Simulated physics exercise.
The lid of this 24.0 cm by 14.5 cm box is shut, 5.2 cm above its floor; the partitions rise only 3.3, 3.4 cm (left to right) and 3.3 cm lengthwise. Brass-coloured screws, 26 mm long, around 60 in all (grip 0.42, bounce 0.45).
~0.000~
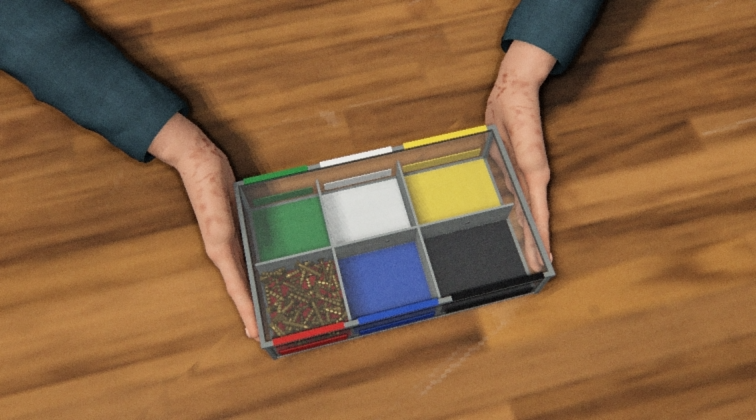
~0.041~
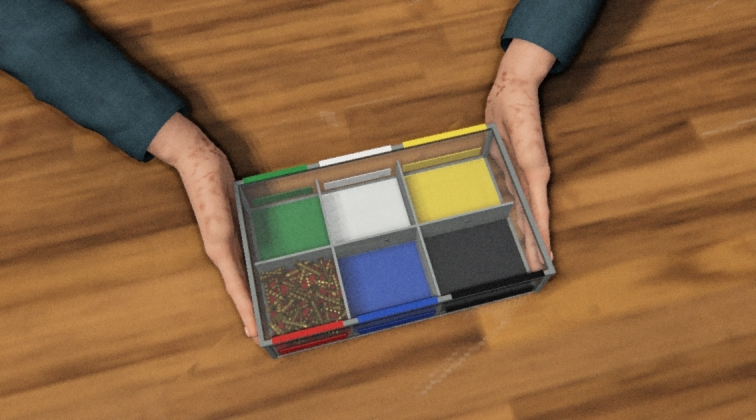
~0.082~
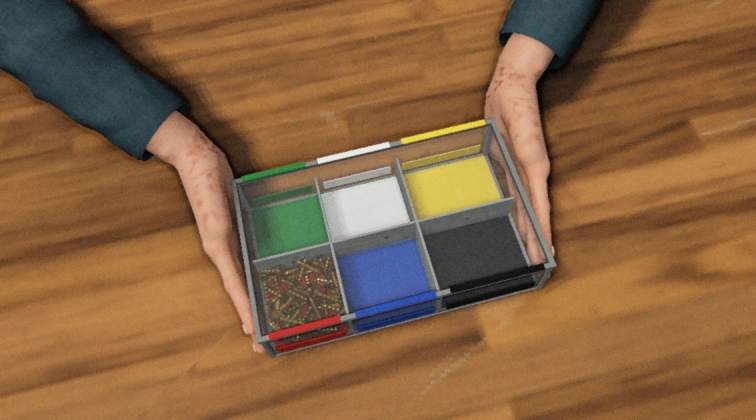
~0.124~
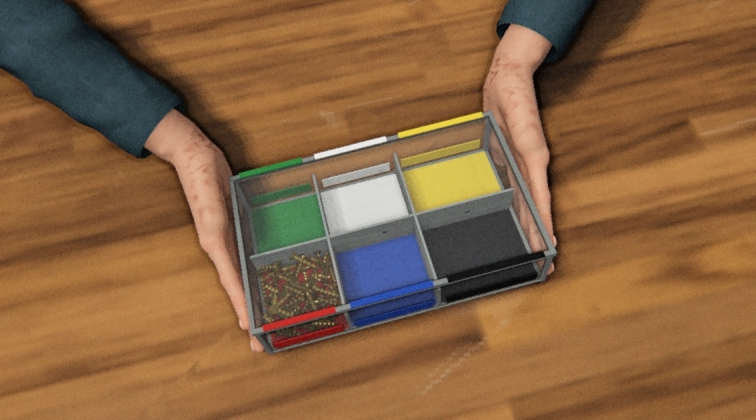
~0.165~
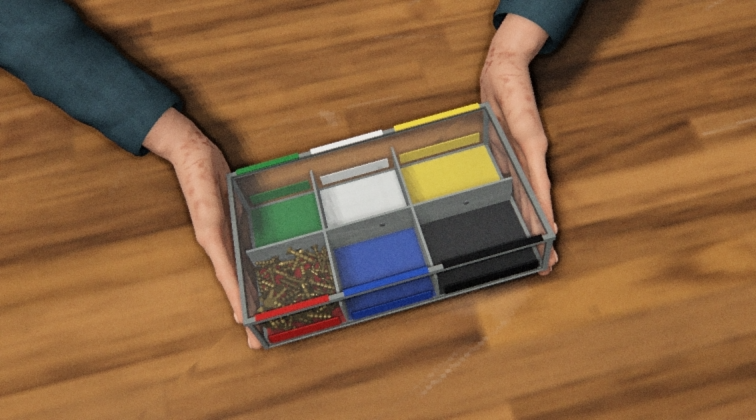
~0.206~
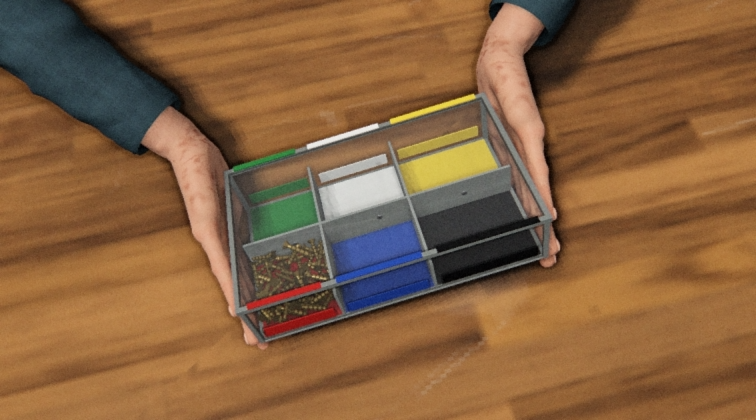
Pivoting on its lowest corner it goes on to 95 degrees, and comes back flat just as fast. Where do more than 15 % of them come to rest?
Red: Over, blue: Under, green: Over, yellow: Under, white: Under, black: Under.
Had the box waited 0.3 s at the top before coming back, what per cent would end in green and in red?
Green 50; red 50.
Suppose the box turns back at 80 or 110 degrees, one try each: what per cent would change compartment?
Some 30 and 60 per cent.
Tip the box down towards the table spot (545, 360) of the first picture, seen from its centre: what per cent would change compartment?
Some 15 per cent.
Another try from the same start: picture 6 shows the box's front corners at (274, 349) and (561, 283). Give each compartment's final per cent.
Red 90; blue 5; green 0; yellow 0; white 0; black 5.
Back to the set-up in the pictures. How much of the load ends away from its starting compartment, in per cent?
Roughly 50 per cent.
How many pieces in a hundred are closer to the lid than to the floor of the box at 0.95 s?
Some 50 per cent.
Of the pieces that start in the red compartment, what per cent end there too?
Roughly 50 per cent.
After 0.95 s, tilt 95 degrees; red 80 %, green 20 %.
After 1.45 s, tilt 42 degrees; red 50 %, green 50 %.
After 2.02 s, tilt 0 degrees; red 50 %, green 50 %.
In the end, at 2.4 s, red 50 %, blue 0 %, green 50 %, yellow 0 %, white 0 %, black 0 %.
